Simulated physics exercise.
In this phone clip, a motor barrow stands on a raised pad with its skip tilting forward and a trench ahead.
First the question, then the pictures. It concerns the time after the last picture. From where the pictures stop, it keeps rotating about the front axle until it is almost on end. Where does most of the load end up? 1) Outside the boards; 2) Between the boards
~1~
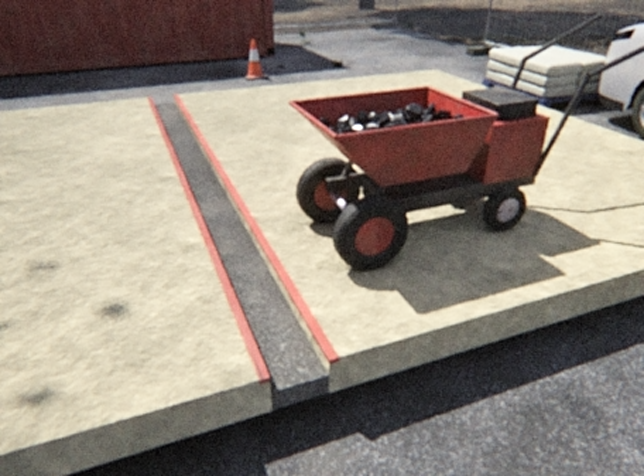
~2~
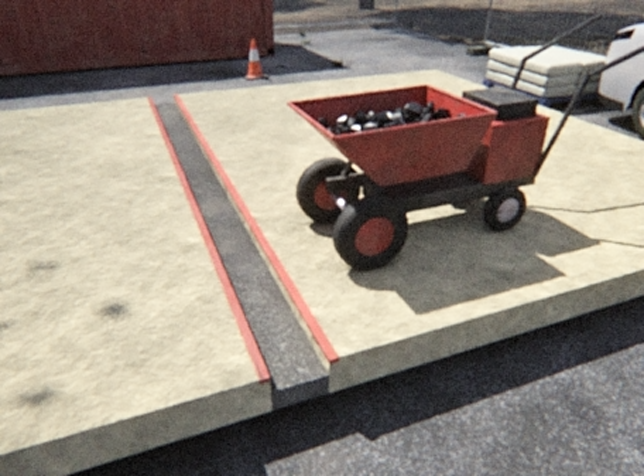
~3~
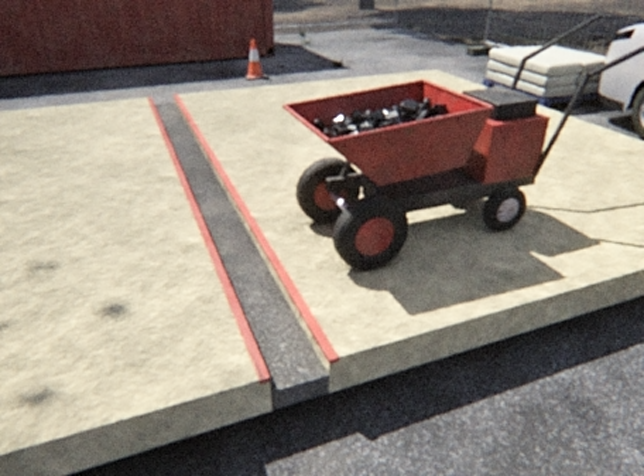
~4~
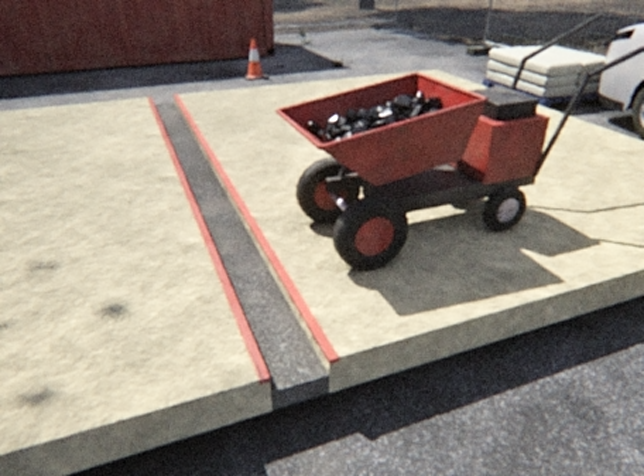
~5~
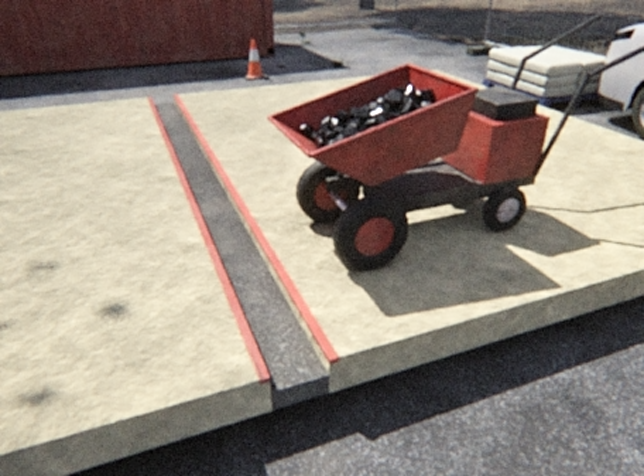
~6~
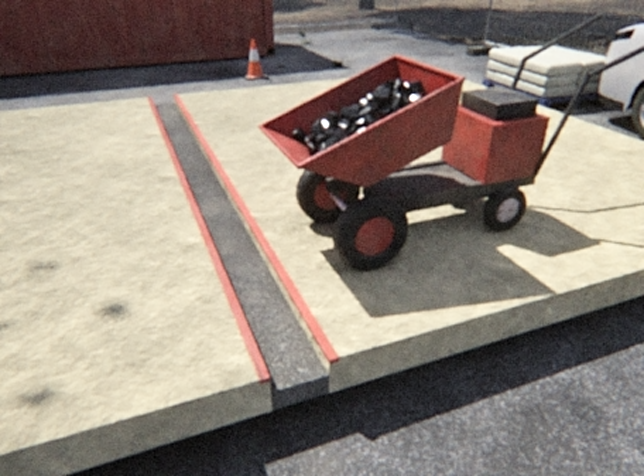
Option 1: Outside the boards.
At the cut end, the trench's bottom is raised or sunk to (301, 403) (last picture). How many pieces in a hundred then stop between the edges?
The share comes out near 60 percent.
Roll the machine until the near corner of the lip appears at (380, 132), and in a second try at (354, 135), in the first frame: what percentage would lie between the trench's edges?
In order: 60 % and 50 %.
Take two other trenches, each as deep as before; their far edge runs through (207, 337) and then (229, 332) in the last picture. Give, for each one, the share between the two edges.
Result, try 1: 70 in a hundred; try 2: 50 in a hundred.
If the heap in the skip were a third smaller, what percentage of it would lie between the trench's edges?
It would be around 50 per cent.
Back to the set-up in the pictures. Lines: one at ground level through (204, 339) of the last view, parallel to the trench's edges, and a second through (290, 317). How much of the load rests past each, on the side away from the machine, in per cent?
That's 20 in a hundred for the first and 70 in a hundred for the second.
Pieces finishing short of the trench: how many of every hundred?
Share: Near 0 %.
Soon after the last picture, skip tipped steeply; all in the skip.
A little later, skip tipped right over; about half in the skip; about a quarter in or heaped over the trench; about a quarter beyond it.
Later still, skip tipped right over; about a quarter in the skip; about a third in or heaped over the trench; about half beyond it.
At rest, skip tipped right over; about a quarter in the skip; about a third in or heaped over the trench; about half beyond it.
